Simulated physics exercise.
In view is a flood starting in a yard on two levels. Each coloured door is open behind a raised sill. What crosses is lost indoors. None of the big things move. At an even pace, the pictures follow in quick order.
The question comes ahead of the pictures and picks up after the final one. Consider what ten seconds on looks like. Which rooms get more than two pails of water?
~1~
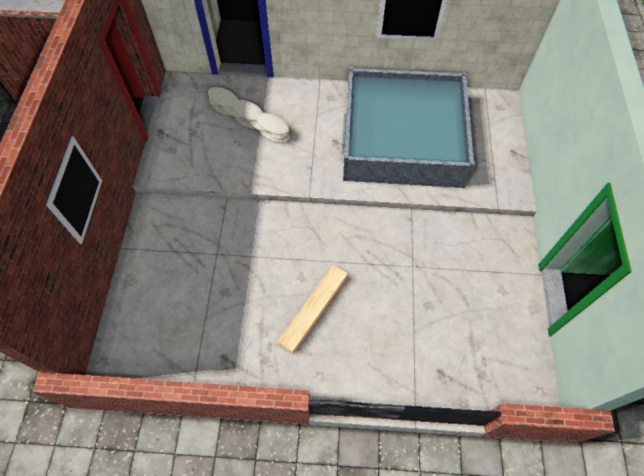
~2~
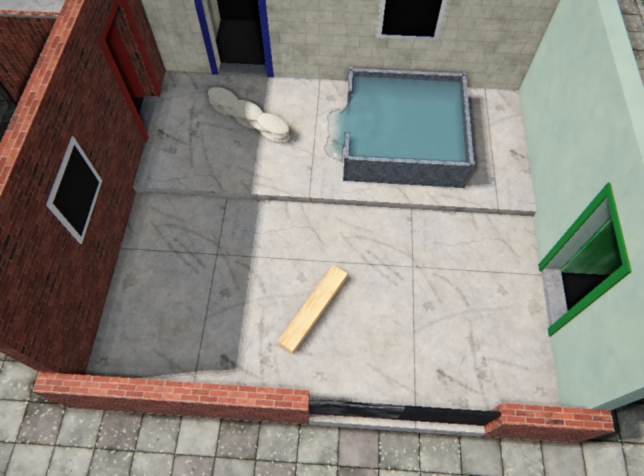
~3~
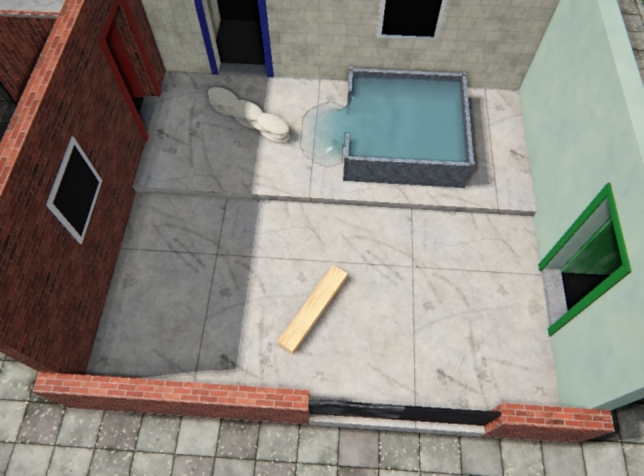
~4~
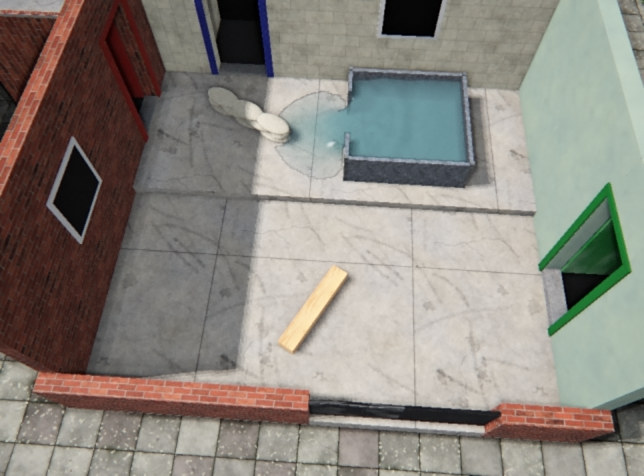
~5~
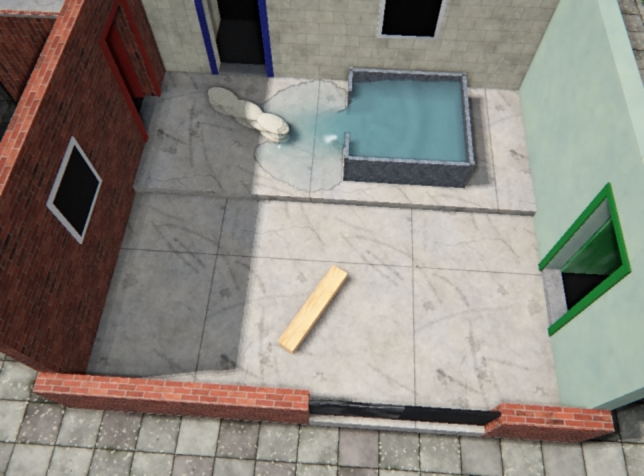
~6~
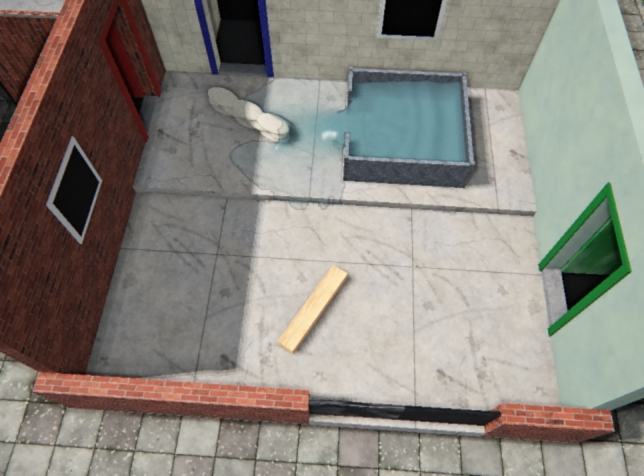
The green door is going to stay within two buckets. The red door is going to be swamped. The blue door is going to be swamped.
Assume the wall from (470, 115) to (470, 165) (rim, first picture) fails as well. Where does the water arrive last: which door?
I'd say the red-painted one.
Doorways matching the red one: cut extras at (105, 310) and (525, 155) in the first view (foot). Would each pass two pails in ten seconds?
Lab note, doors in listed order: Over the limit, under the limit.
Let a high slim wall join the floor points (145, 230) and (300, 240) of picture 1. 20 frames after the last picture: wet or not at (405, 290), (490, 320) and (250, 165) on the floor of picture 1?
Lab note - spot 1 parched, spot 2 parched, spot 3 inundated.
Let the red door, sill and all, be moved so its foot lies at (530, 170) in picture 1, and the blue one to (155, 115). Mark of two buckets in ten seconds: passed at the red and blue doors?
Well, the red door comes up short, and the blue door tops the limit as well.
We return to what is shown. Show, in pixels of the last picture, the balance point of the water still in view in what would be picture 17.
At about (347, 141).
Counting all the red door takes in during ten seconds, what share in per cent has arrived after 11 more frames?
Around 0 percent.
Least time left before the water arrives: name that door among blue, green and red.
Answer: The one in blue.
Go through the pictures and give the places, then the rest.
In the first frame, the water tank at (407, 118) is whole and still.
In the second frame, the front is at (341, 112), out from the gap at (350, 128).
In the third frame, the front is at (309, 116), out from the gap at (349, 129).
In the fourth frame, water pours out at (349, 129) and has run to (281, 120).
In the fifth frame, water pours out at (349, 129) and has run to (258, 113).
In the sixth frame, water pours out at (349, 128) and has run to (243, 104).
A moment on, water covers 20 % of the floor; the green door not reached, the red door not reached, the blue door under two buckets in.
Next, water covers 35 % of the floor; the green door not reached, the red door wet at the sill, nothing in, the blue door over two buckets in.
Then, water covers 45 % of the floor; the green door not reached, the red door under two buckets in, the blue door far over two buckets in.
Later, water covers 55 % of the floor; the green door not reached, the red door over two buckets in, the blue door far over two buckets in.
In the end, water covers 80 % of the floor; the green door wet at the sill, nothing in, the red door over two buckets in, the blue door far over two buckets in.
